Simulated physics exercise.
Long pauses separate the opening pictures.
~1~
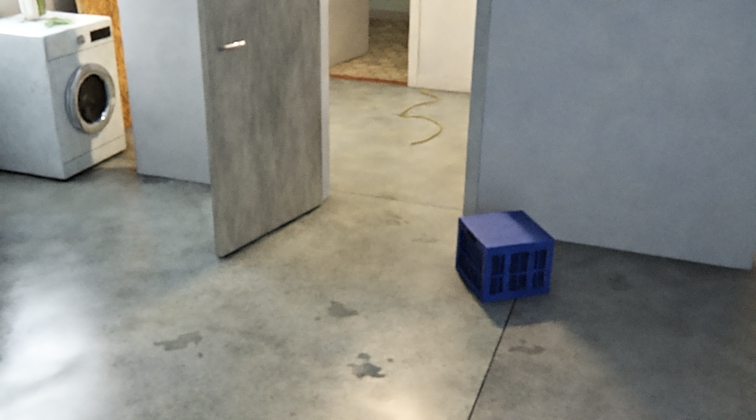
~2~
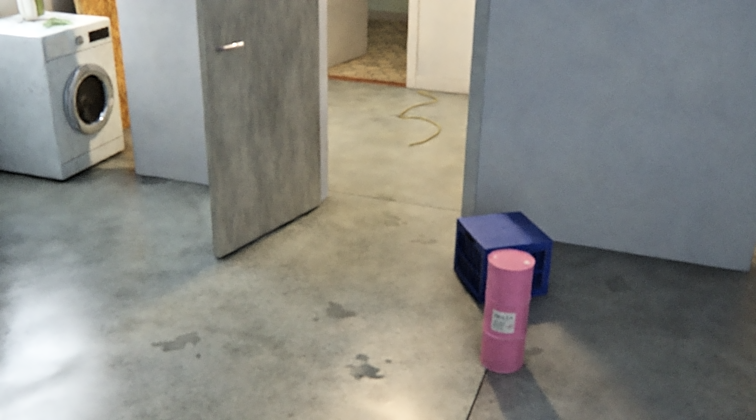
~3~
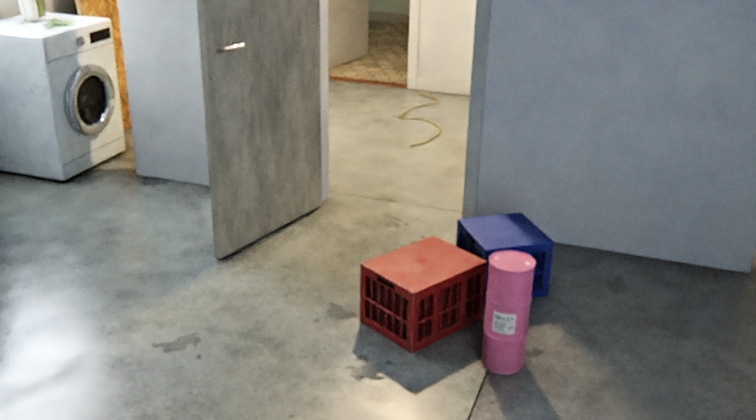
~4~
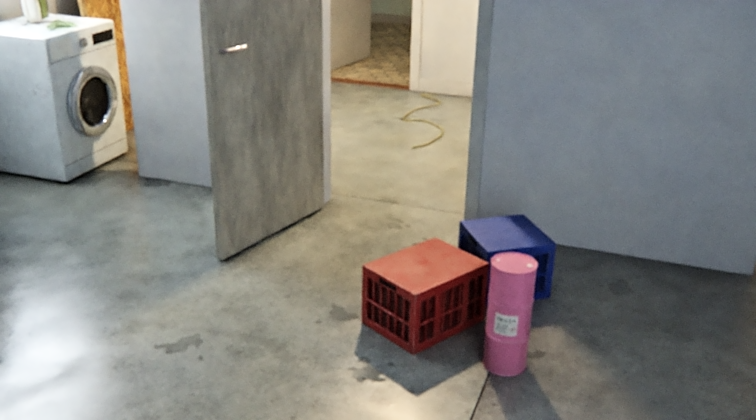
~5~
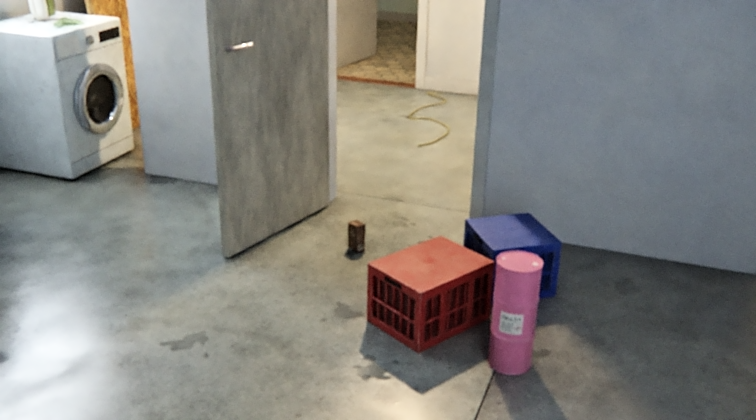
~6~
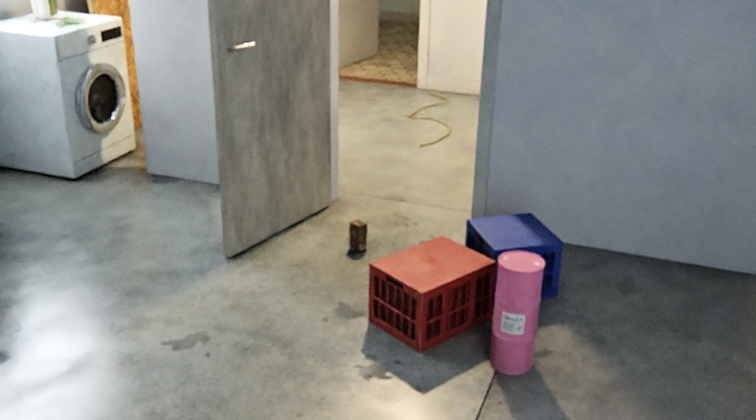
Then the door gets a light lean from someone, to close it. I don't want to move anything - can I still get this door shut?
The door meets its frame.
Then, 1.20 s later than the last frame, door 73° open.
Then, 1.90 s later than the last frame, door 43° open; brown carton moved well along near (385, 233).
Then, 2.40 s later than the last frame, door 22° open; brown carton moved well along near (418, 223).
Then, 2.80 s later than the last frame, door 6° open; brown carton moved well along near (436, 212).
When it is over, door 0° open; moved from the start, brown carton; the other 3 as before. End places, in pixels of the last picture, brown carton near (442, 205).
